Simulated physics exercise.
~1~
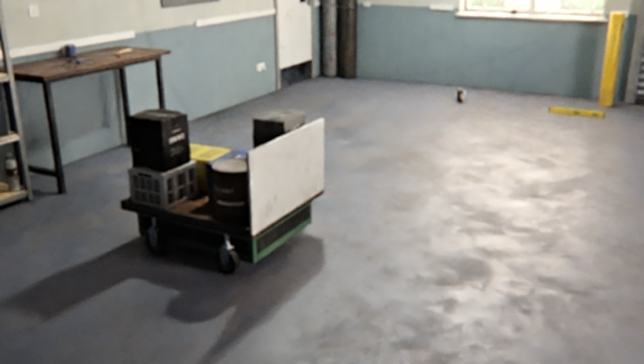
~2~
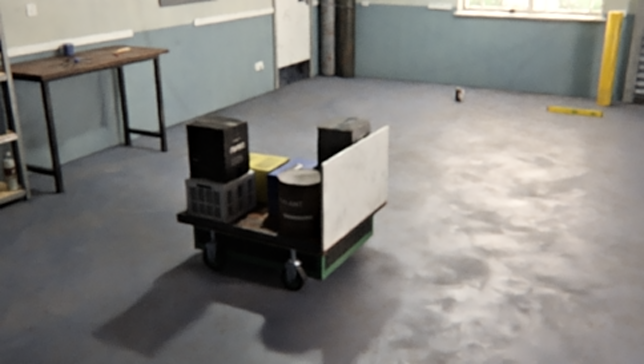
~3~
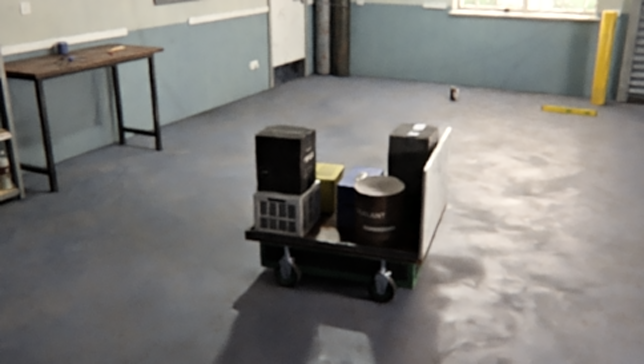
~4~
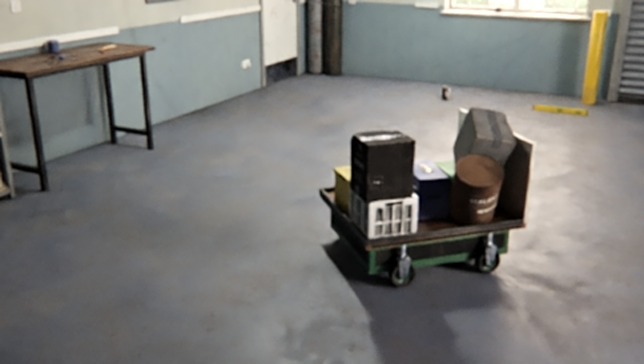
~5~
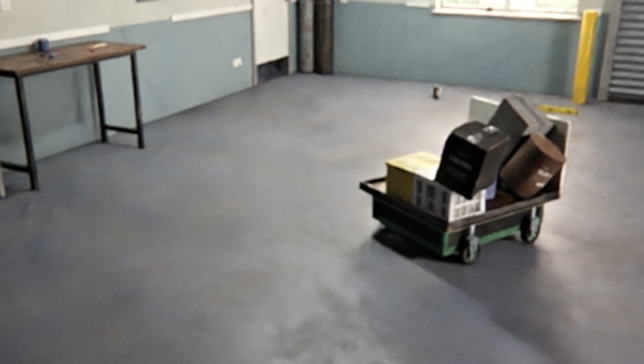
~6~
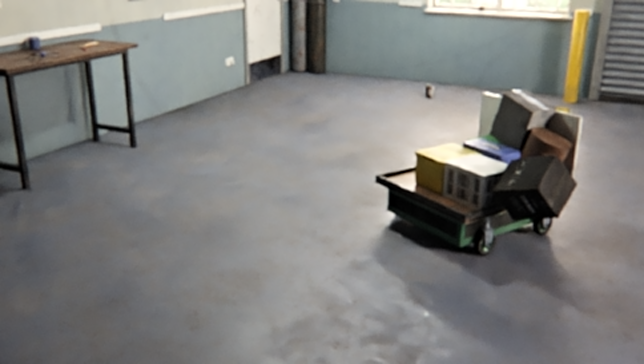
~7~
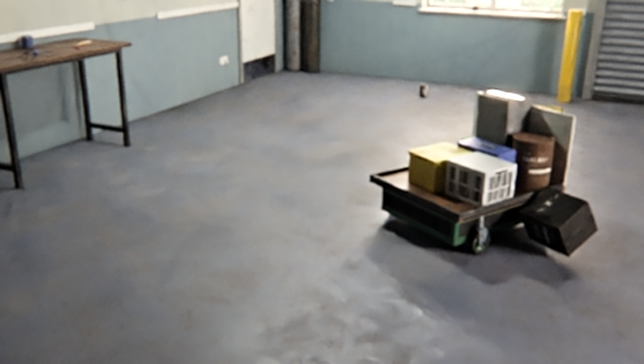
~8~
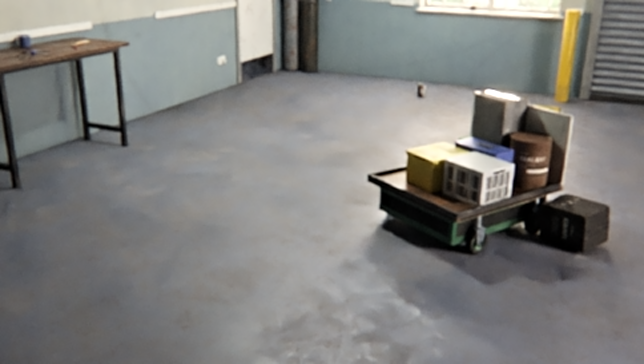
The clip shows a loaded cart rolling rightward across a workshop floor and turning away as its boxes and brown pail lean, before it stops. A black box tumbles off and lies tipped on the floor beside it, while the rest of the load stays aboard.
